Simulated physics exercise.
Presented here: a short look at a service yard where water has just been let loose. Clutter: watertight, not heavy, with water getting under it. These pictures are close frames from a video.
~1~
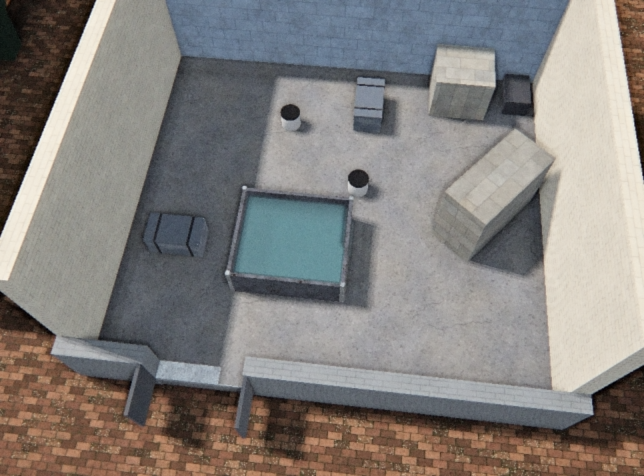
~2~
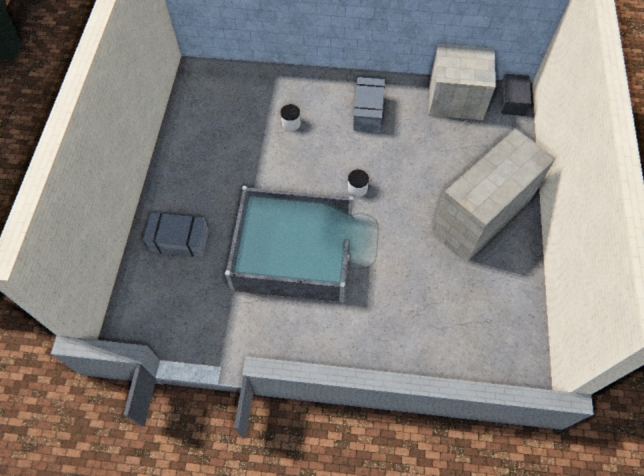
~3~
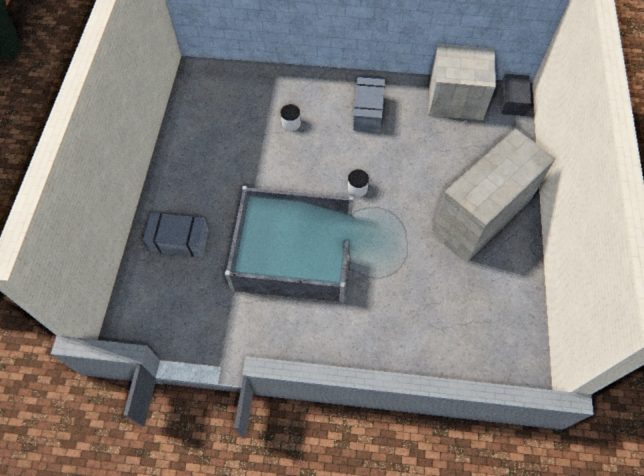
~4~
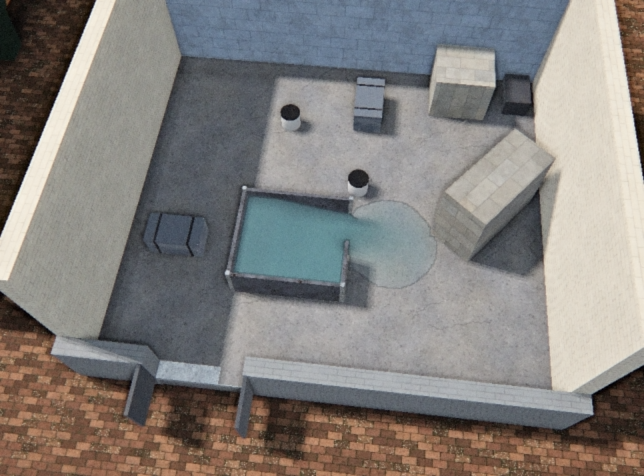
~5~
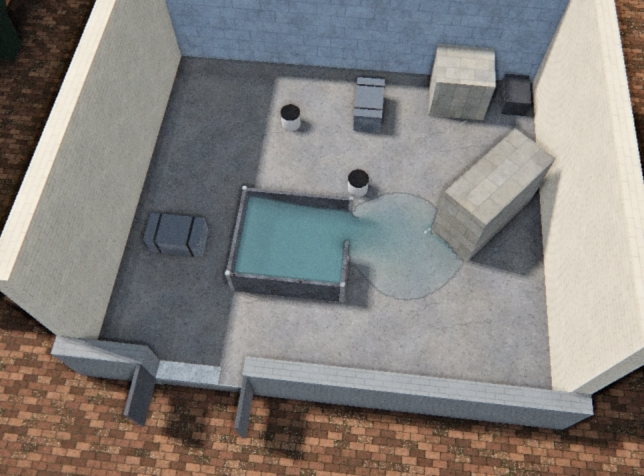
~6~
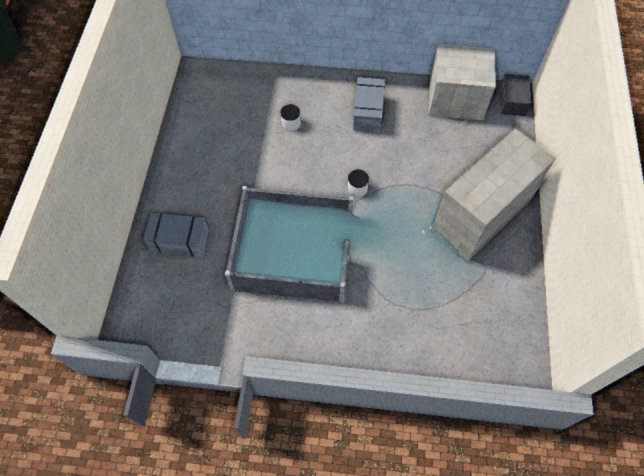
Teal water sits inside a walled tank in the yard, then pours out through a gap on its right side. It spreads across the pale floor in a widening, rounded sheet and reaches the corner of the large angled block, while the surrounding objects stay still.
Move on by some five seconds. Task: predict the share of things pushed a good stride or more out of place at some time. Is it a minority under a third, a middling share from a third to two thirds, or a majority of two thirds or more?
The share moved far is below one third.
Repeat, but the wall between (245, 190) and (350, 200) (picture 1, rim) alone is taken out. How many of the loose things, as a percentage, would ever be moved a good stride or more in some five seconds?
Result: Close to 60 %.
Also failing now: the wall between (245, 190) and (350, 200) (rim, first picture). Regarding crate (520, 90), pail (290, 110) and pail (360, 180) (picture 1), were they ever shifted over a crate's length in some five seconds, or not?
In the order asked: Never gets that far, then goes the distance, then goes the distance.
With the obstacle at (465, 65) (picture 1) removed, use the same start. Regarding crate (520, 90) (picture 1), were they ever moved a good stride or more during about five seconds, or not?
I'd say at least that much for that one.
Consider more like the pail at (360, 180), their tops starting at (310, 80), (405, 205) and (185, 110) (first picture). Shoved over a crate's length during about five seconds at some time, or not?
The first sits tight, the second travels far, the third sits tight.
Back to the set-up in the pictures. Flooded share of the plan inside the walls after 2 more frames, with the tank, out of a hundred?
I make it 20 per cent.
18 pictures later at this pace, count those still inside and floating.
The number is 1.
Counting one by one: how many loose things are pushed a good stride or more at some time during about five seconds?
0.
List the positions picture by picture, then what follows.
In the first picture, a trunk at (370, 97), on the bottom; a crate at (518, 88) rests on the ground; 0 of 5 have shifted.
In the second picture, a trunk at (370, 97), on the bottom; a crate at (518, 88) rests on the ground; 0 of 5 have shifted.
In the third picture, a trunk at (370, 97), on the bottom; a crate at (518, 88), on the bottom; 0 of 5 have shifted.
In the fourth picture, a trunk at (370, 97) rests on the ground; a crate at (518, 88) rests on the ground; 0 of 5 have shifted.
In the fifth picture, a trunk at (370, 97) rests on the ground; a crate at (518, 88) rests on the ground; 0 of 5 have shifted.
In the sixth picture, a trunk at (370, 97) rests on the ground; a crate at (518, 88), on the bottom; 0 of 5 have shifted.
A moment on, 0 of 5 are well off their spots; 0 afloat.
Next, 0 of 5 are well off their spots; 0 afloat.
Later, 0 of 5 are well off their spots; 1 afloat.
In the end, 0 of 5 are well off their spots, and 0 have been at some point; 1 afloat.
